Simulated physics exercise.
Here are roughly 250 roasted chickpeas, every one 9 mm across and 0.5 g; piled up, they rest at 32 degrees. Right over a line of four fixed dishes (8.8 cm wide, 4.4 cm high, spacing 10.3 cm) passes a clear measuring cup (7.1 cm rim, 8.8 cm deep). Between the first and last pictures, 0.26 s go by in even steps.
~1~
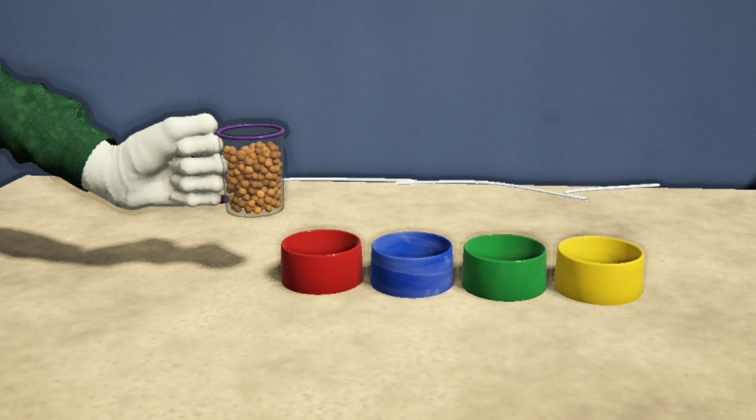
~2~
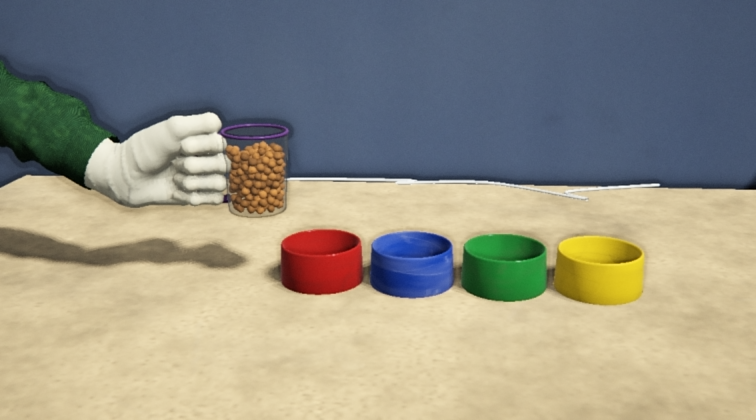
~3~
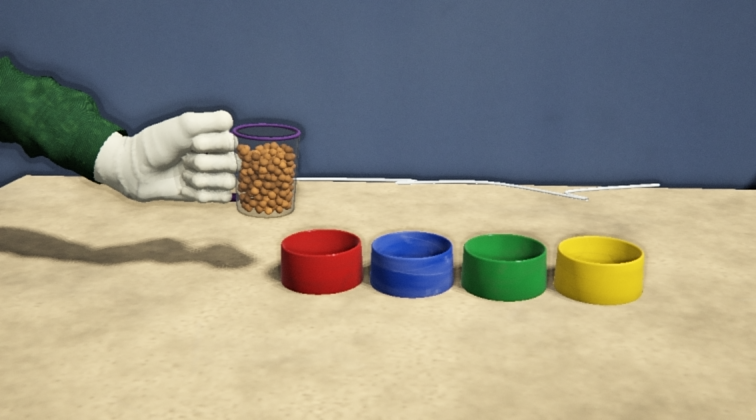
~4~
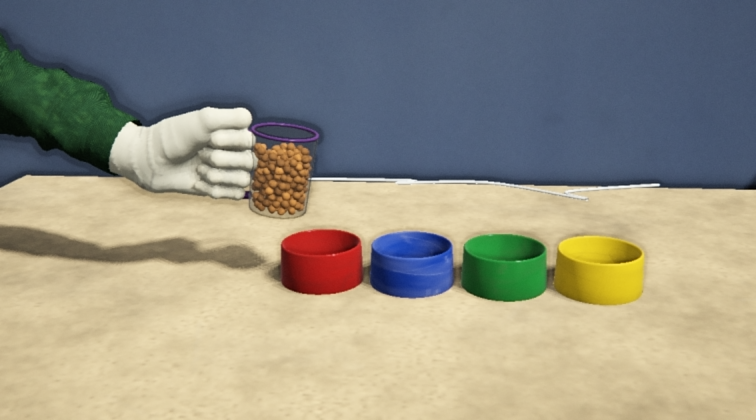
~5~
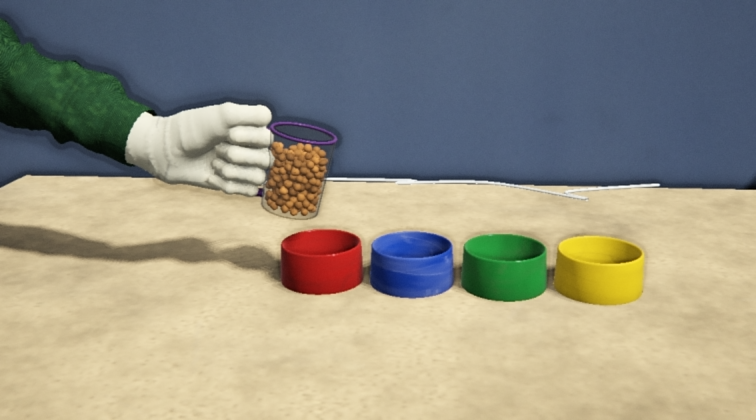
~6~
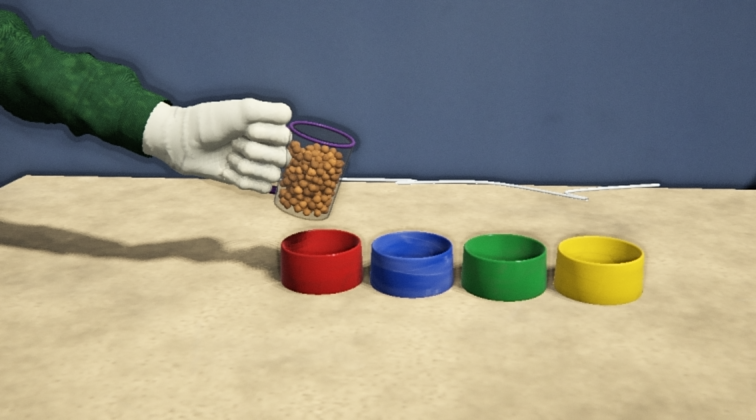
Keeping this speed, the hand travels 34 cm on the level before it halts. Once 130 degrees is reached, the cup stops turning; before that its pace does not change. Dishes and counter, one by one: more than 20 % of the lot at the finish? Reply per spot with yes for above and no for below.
Red: No, below. Blue: No, below. Green: No, below. Yellow: Yes, above. Counter: No, below.
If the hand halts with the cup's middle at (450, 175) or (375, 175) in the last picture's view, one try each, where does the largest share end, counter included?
Try 1 - green; try 2 - blue.
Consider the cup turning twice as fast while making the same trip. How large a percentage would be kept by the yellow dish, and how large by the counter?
Then the yellow dish would get 30 and the counter 20.
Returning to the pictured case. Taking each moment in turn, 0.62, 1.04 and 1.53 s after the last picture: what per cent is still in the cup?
Around 100 per cent at the first moment, 70 at the second and 0 at the third.
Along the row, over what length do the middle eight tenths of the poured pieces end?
Roughly 6 centimetres.
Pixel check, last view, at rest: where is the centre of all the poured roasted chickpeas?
Estimated resting centre: Around (605, 268).
Then, 0.62 s after the last picture, tilt 70 degrees; cup holds 100 %.
Then, 1.04 s after the last picture, tilt 106 degrees; cup holds 70 %, yellow 20 %.
Then, 1.53 s after the last picture, tilt 130 degrees; cup holds 0 %, yellow 90 %.
In the end, red 0 %, blue 0 %, green 0 %, yellow 90 %, counter 10 %.
